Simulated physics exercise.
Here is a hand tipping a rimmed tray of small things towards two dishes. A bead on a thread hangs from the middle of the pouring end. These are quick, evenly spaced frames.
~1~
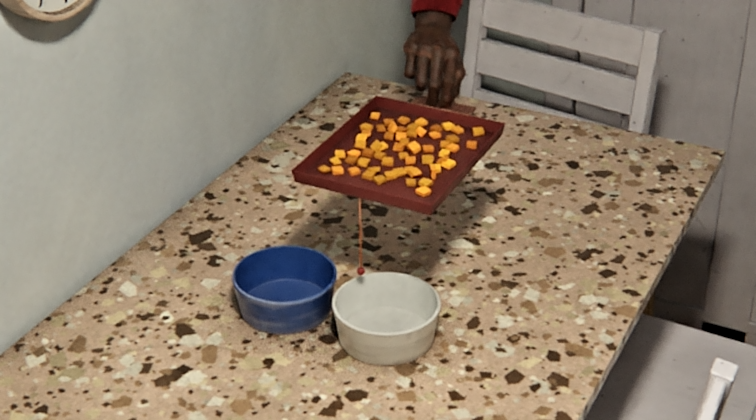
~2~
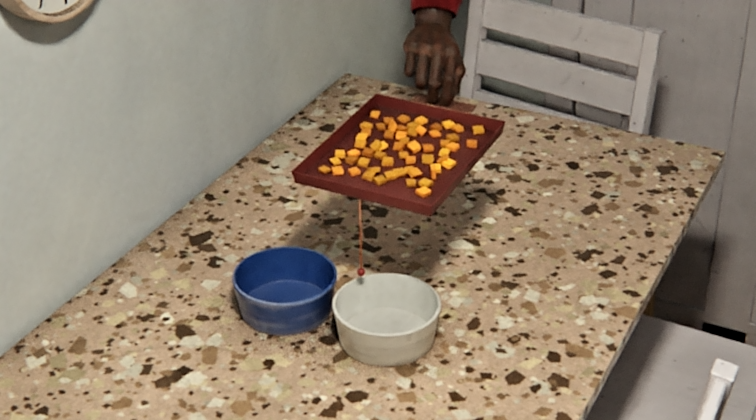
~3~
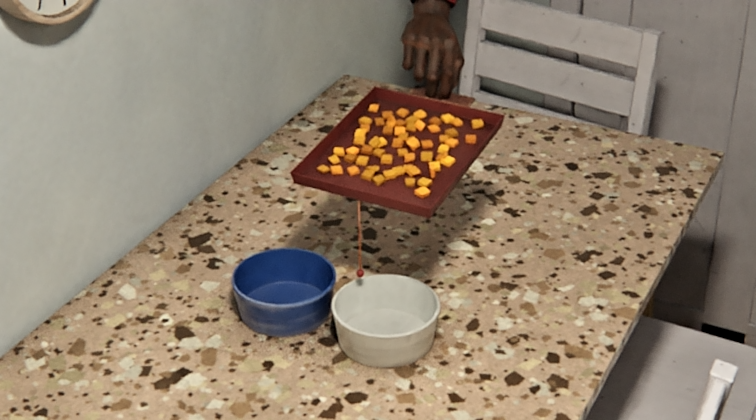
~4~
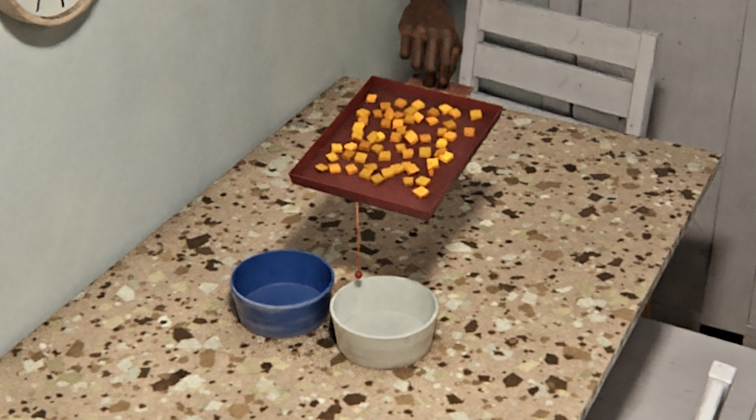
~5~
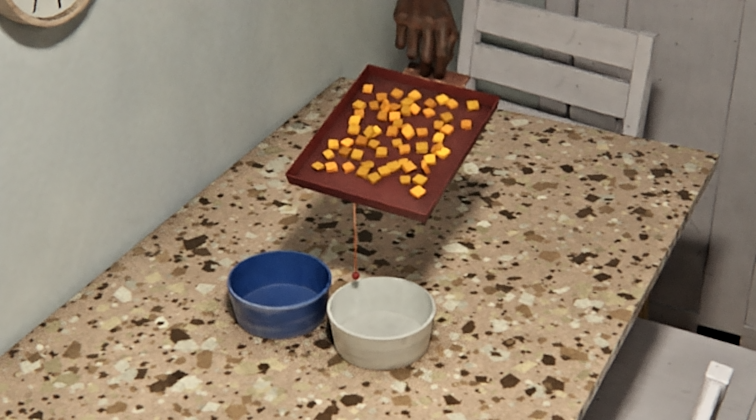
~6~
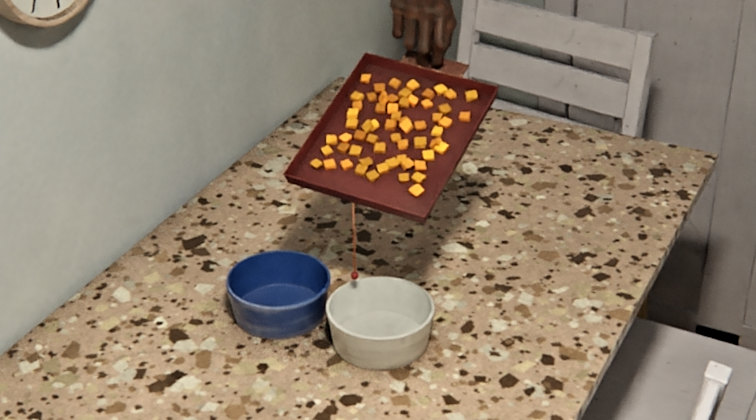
A hand tilted a dark red tray of small orange-yellow pieces more and more steeply towards a blue dish and a white dish on a speckled table, its front edge dipping slightly at the right corner.
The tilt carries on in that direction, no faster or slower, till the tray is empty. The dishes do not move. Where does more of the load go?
Fuller: The right-hand dish.
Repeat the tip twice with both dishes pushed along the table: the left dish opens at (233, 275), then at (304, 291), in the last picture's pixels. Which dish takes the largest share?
At the first place the right one, at the second right.
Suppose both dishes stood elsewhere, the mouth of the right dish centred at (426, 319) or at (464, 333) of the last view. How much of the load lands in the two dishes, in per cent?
About 80 and 80 per cent.
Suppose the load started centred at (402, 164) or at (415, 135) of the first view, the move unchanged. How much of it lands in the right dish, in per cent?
Near 90 % and 80 %.
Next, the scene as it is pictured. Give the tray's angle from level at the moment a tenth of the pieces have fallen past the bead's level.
At some 110 degrees.
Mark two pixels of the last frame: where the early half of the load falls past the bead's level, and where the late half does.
The first part at (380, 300); the rest at (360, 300).
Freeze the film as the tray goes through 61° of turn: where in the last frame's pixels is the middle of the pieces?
Around (379, 175).
Just after the last frame, tray tipped steeply; every one on the tray.
A moment on, tray tipped right over; almost all on the tray; just a few in the right dish.
Further on, tray tipped past a quarter turn; the larger part in the right dish; just a few in the left dish; roughly a quarter outside both.
When it is over, tray tipped past a quarter turn; the larger part in the right dish; just a few in the left dish; roughly a quarter outside both.
